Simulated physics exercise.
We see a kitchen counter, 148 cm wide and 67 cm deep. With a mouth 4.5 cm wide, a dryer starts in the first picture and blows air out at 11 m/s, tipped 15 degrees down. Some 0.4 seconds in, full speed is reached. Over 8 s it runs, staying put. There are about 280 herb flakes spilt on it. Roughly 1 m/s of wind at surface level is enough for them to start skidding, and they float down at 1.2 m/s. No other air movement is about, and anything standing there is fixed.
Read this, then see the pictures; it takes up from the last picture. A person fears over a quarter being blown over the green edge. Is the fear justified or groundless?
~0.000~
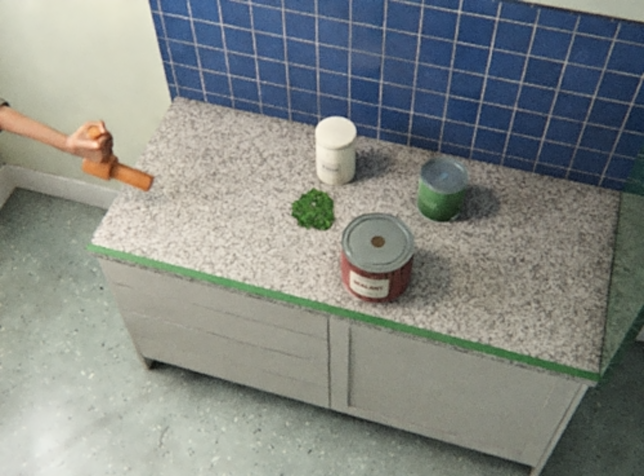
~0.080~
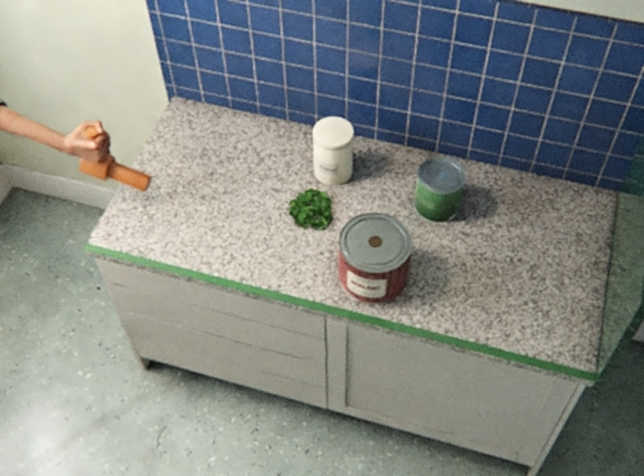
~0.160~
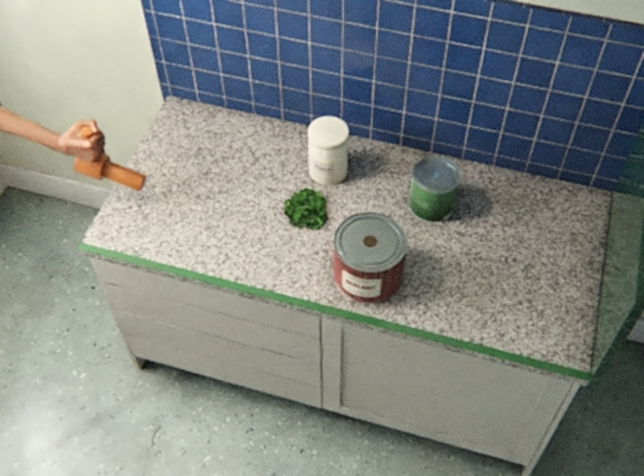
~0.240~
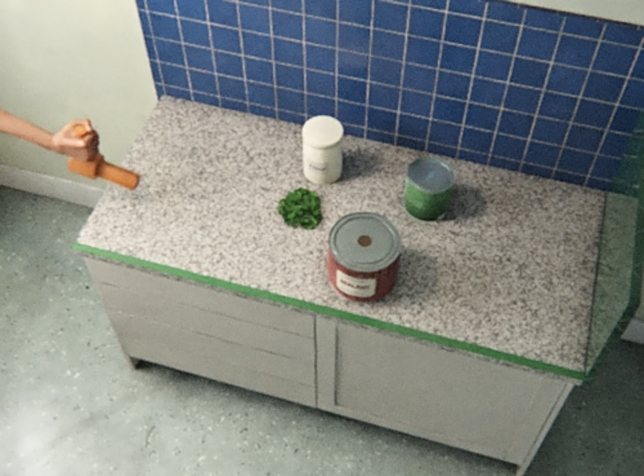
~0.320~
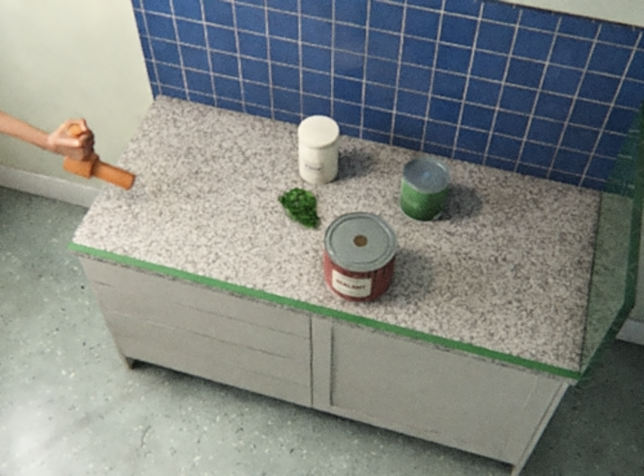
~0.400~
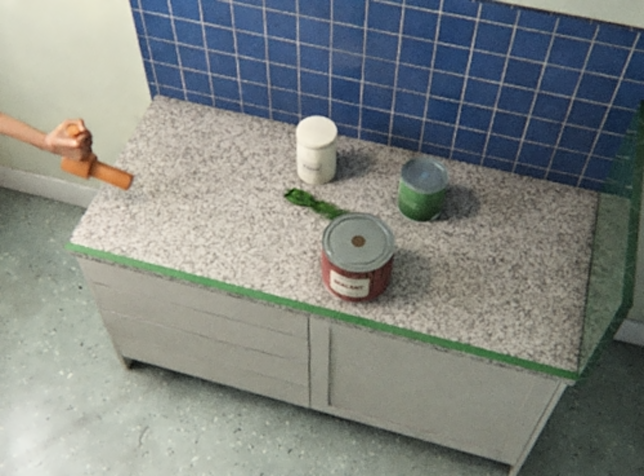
A quarter or less goes over that edge.
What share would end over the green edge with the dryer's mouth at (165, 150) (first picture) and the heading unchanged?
That would come to roughly 40 %.
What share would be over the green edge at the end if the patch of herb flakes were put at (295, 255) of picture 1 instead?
100 per cent.
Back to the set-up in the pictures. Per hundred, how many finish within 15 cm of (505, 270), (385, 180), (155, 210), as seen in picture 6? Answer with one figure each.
1 %, 25 %, 0 %.
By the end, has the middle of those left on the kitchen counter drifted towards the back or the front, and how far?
Drift: Rearward direction, about 35 cm.
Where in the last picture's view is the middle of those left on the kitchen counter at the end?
Look near pixel (478, 166) of the last view.
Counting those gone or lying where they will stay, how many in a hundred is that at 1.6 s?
Roughly 30 per cent of them.
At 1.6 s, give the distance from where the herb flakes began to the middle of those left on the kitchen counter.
Roughly 50 cm.
After 1.6 s, 72 % are on the move or not yet settled, 3 % are over the green edge; the middle of those still in play is near (439, 158).
After 2.6 s, 61 % are on the move or not yet settled, 4 % are over the green edge; the middle of those still in play is near (473, 166).
After 4.4 s, 47 % are on the move or not yet settled, 4 % are over the green edge; the middle of those still in play is near (476, 164).
After 8.0 s, at the end, 4 % are over the green edge; the middle of those still in play is near (478, 166).
